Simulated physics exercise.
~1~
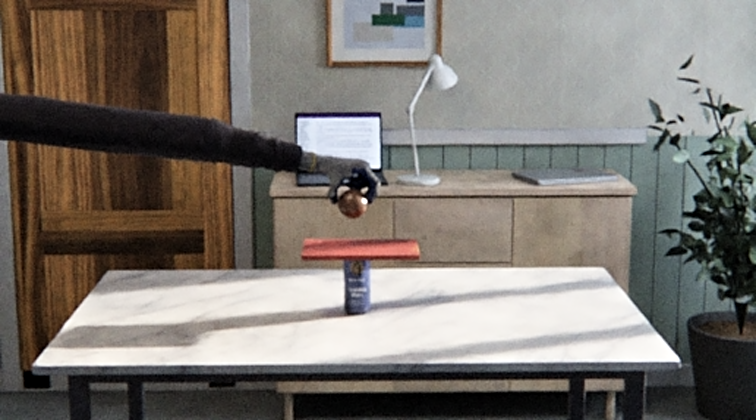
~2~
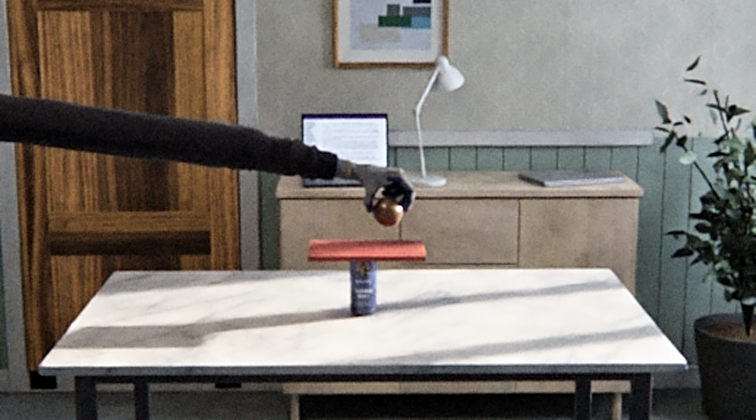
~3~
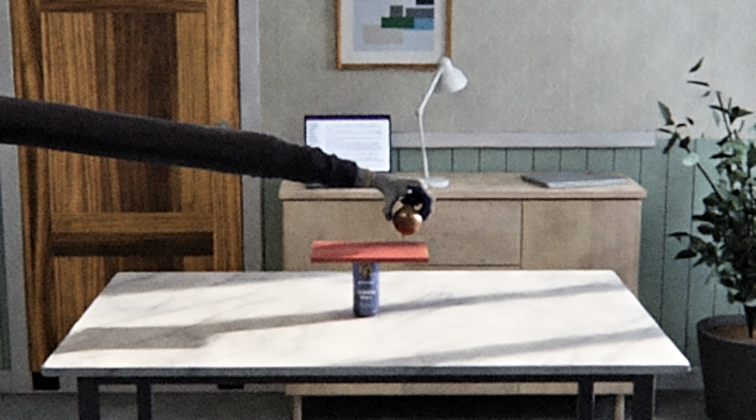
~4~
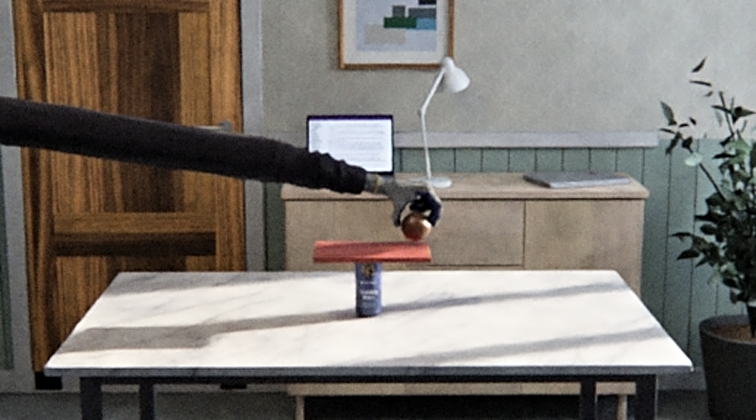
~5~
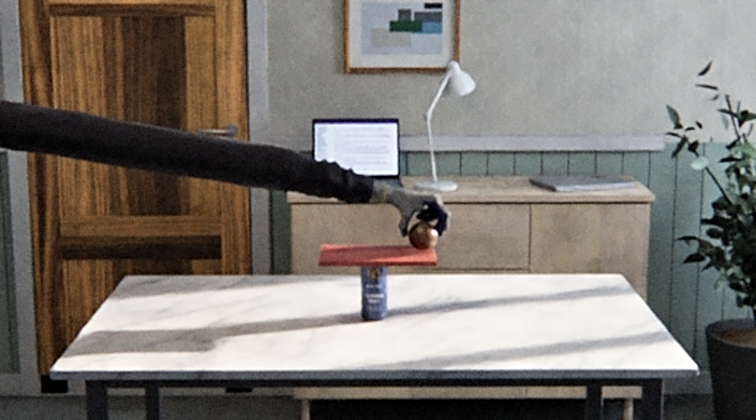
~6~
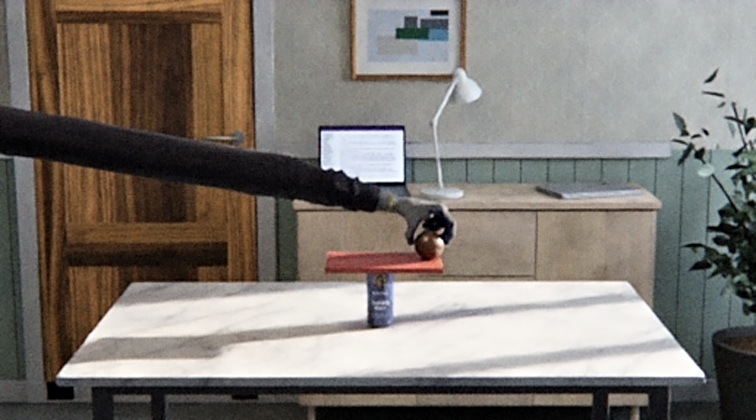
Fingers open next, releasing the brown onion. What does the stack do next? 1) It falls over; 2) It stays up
It falls over (1).
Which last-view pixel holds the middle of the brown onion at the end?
In the final view it sits at roughly (452, 311).
Then, 0.50 s later than the last frame, brown onion now fallen; red board tilted by 67°.
Then, 0.80 s later than the last frame, red board now fallen; blue can tilted by 24°.
When it is over, fallen, red board, brown onion and blue can. End places, in pixels of the last picture, brown onion near (452, 311). The stack loses its balance.
